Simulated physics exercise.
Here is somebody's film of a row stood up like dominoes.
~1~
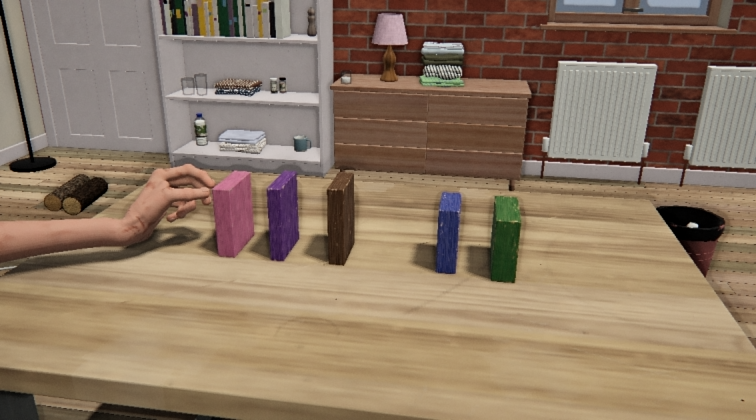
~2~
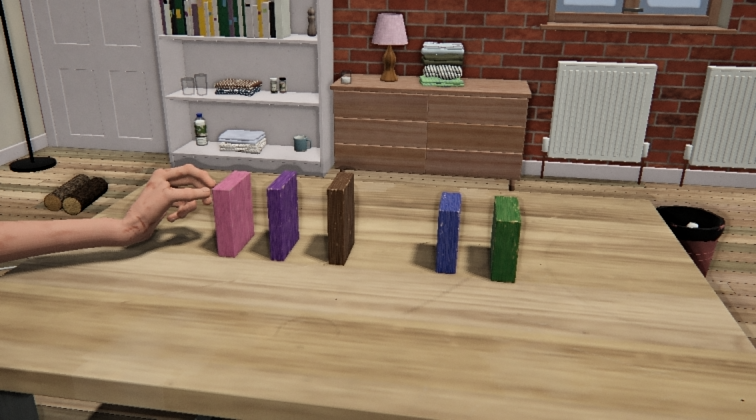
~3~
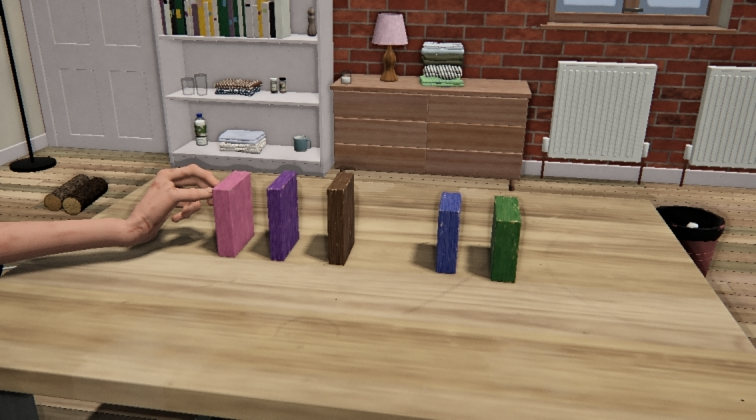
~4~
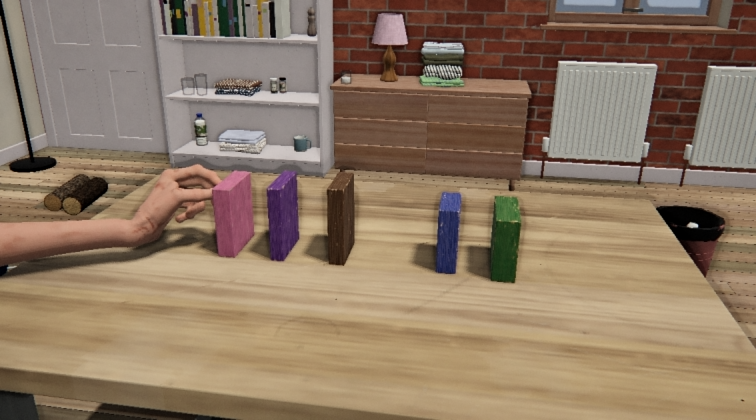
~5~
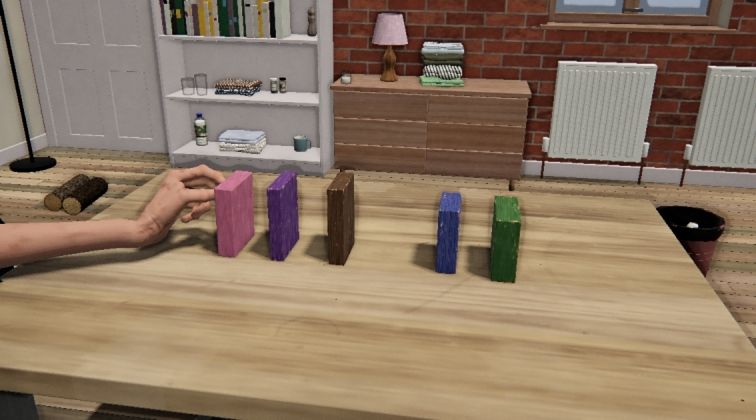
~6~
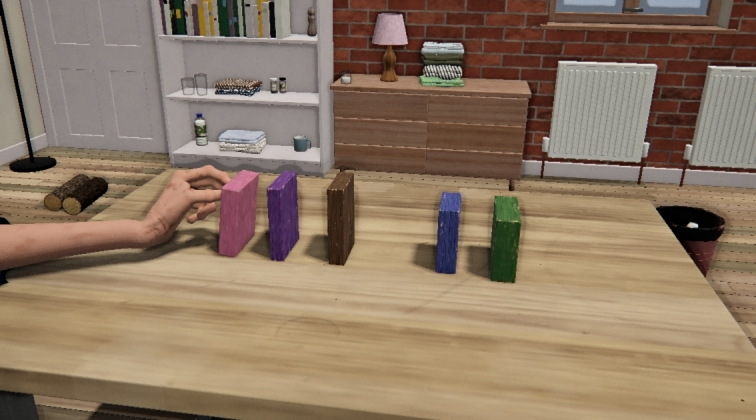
A hand at the left pushes the pink block, which tilts slightly right toward the purple one.
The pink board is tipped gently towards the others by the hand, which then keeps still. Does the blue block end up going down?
Turns out it is not overturned, as it happens.
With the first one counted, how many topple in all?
The total comes to 3.
Then, 0.30 s on from there, pink board 35° over; purple board turned 5° from how it was put.
Then, 0.50 s on from there, pink board 64° over; purple board turned 45° from how it was put; brown board turned 12° from how it was put.
Then, 0.60 s on from there, pink board 73° over; purple board turned 71° from how it was put; brown board turned 59° from how it was put.
Then, 0.70 s on from there, pink board 75° over; brown board on its side; purple board on its side.
In the end, toppled on the table, brown board and purple board; blue block unmoved. At the end, from the last picture's camera, blue block near (449, 232).
